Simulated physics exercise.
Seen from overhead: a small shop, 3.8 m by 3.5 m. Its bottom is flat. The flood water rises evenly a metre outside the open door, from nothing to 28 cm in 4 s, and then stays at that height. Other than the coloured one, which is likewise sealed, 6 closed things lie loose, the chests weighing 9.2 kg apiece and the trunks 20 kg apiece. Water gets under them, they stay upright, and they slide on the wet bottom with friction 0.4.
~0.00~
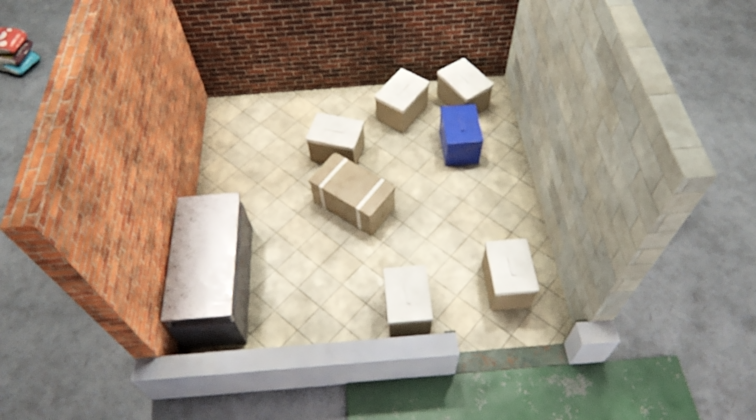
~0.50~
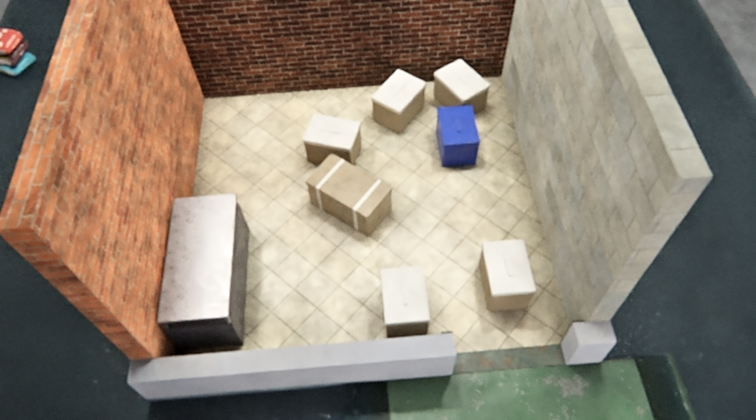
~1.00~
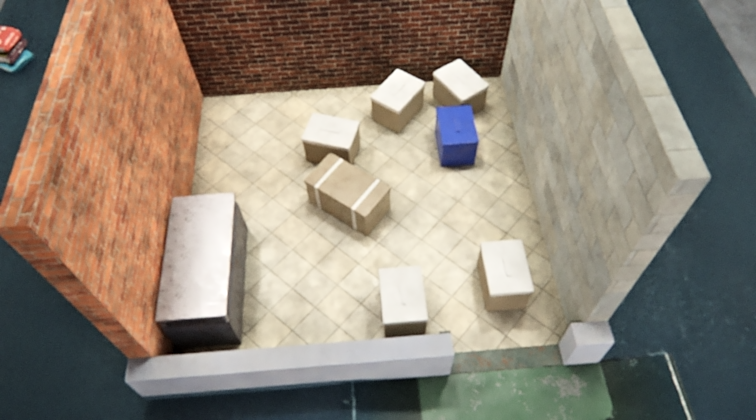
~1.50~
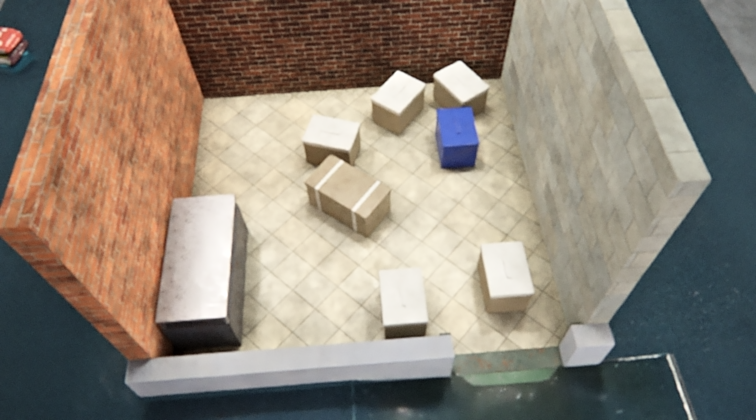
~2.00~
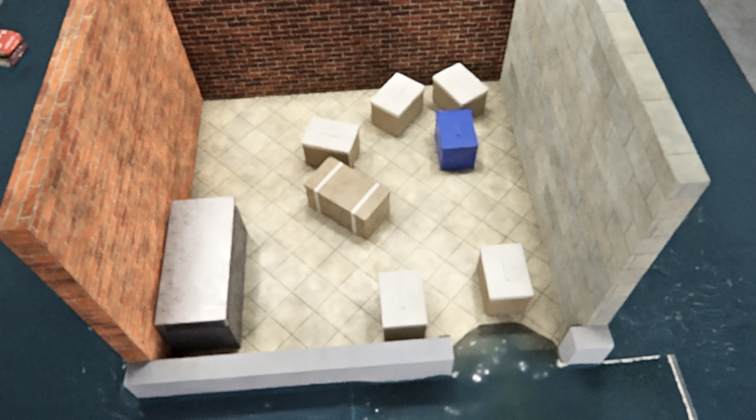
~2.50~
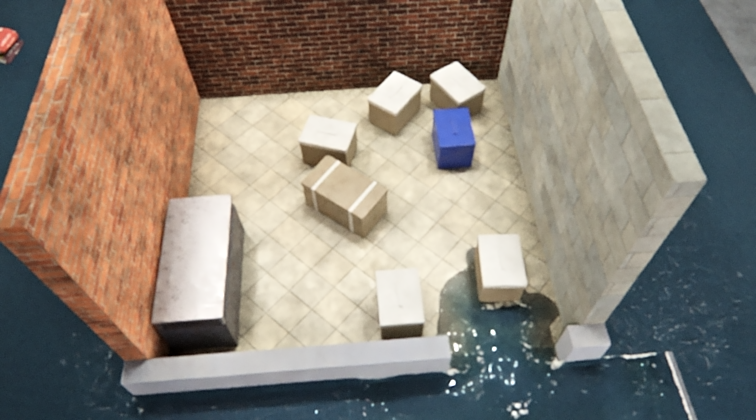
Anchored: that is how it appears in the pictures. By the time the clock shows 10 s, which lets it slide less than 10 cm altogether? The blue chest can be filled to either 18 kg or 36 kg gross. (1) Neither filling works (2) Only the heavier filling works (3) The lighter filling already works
Answer: 1.
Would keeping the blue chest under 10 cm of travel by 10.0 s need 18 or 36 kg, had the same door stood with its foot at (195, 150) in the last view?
Then no mass works.
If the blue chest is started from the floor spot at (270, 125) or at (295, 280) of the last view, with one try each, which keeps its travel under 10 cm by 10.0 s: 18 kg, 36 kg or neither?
Taking the two spots in turn, neither keeps it, then both keep it.
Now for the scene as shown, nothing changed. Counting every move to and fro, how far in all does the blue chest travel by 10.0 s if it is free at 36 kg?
Close to 200 cm, all told.
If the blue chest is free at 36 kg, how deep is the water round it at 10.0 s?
Something like 17 centimetres.
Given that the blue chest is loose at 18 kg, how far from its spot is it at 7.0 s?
Shift: About 60 cm.
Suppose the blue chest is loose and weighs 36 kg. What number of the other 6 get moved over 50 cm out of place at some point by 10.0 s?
It adds up to 5.
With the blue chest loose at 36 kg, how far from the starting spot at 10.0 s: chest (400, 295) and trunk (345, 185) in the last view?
Respectively 20 and 60 cm.
After 3.5 s the blue chest would be 0 cm from its start with 18 kg and 0 cm from its start with 36 kg; 0 cm of water round it then.
After 4.5 s the blue chest would be 4 cm from its start with 18 kg and 1 cm from its start with 36 kg; 4 cm of water round it then.
After 7.0 s the blue chest would be 61 cm from its start with 18 kg and 4 cm from its start with 36 kg; 12 cm of water round it then.
After 10.0 s the blue chest would be 239 cm from its start with 18 kg and 143 cm from its start with 36 kg; 17 cm of water round it then.
